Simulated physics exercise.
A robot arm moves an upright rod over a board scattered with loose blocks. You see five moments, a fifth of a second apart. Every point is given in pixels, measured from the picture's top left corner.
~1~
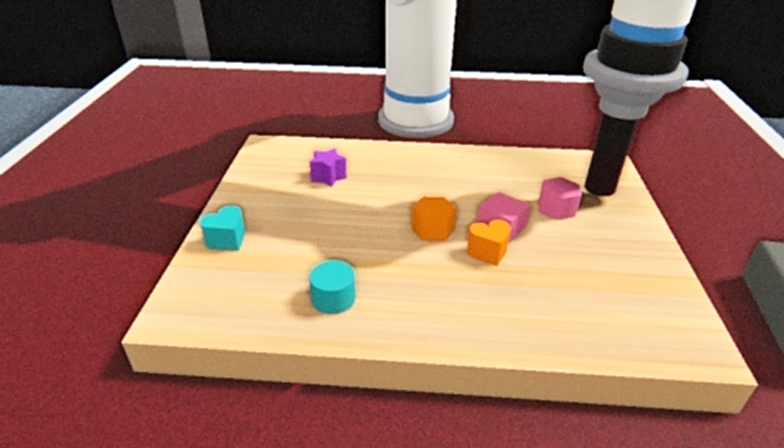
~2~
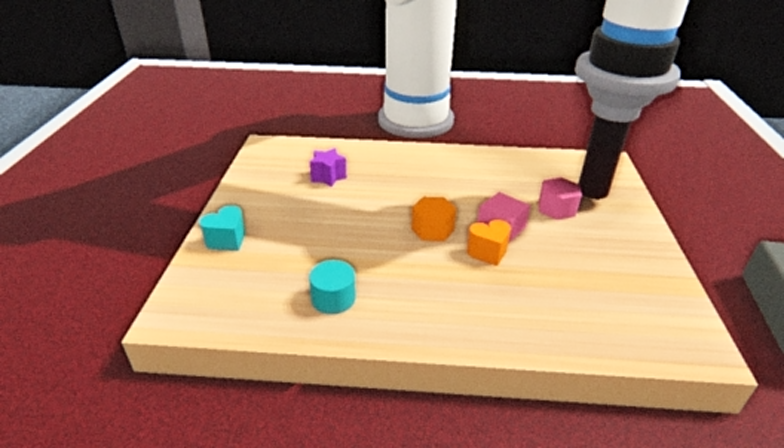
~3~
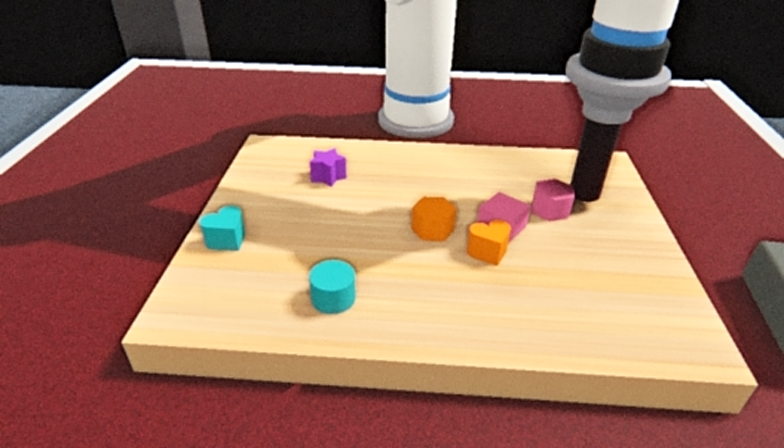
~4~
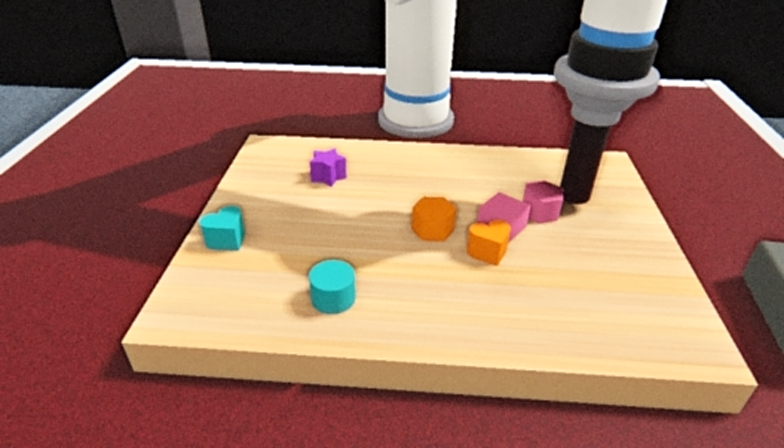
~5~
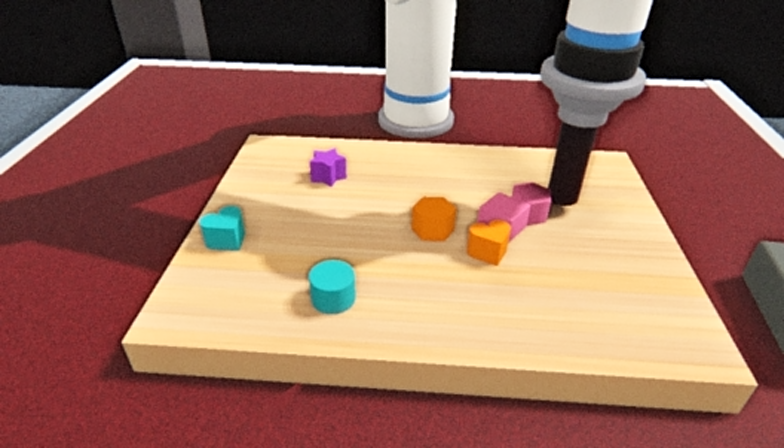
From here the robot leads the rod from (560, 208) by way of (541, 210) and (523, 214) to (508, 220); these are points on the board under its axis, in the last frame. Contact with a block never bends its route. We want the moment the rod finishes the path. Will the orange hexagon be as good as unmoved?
Yes, that is what happens.
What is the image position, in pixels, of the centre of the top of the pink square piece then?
When the path ends, it will be at (473, 222).
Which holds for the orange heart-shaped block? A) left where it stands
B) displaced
That would be B.
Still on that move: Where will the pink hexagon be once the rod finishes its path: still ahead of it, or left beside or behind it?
I believe the pink hexagon keeps its place ahead of the rod.
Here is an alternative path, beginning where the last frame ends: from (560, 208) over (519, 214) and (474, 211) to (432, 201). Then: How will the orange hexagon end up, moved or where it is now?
It travels a centimetre or more.
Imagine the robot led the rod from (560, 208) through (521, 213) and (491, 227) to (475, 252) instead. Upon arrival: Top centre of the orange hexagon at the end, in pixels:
Pixel (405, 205).
The first path, step by step. Halfway along, rod at (533, 201); orange heart-shaped block at (478, 239); pink square piece at (484, 215); pink hexagon at (504, 198), turned 15° anticlockwise.
At the end, rod at (510, 210); orange hexagon still; orange heart-shaped block at (472, 246); pink square piece at (473, 222), turned 30° anticlockwise; pink hexagon at (477, 200), turned 30° anticlockwise.
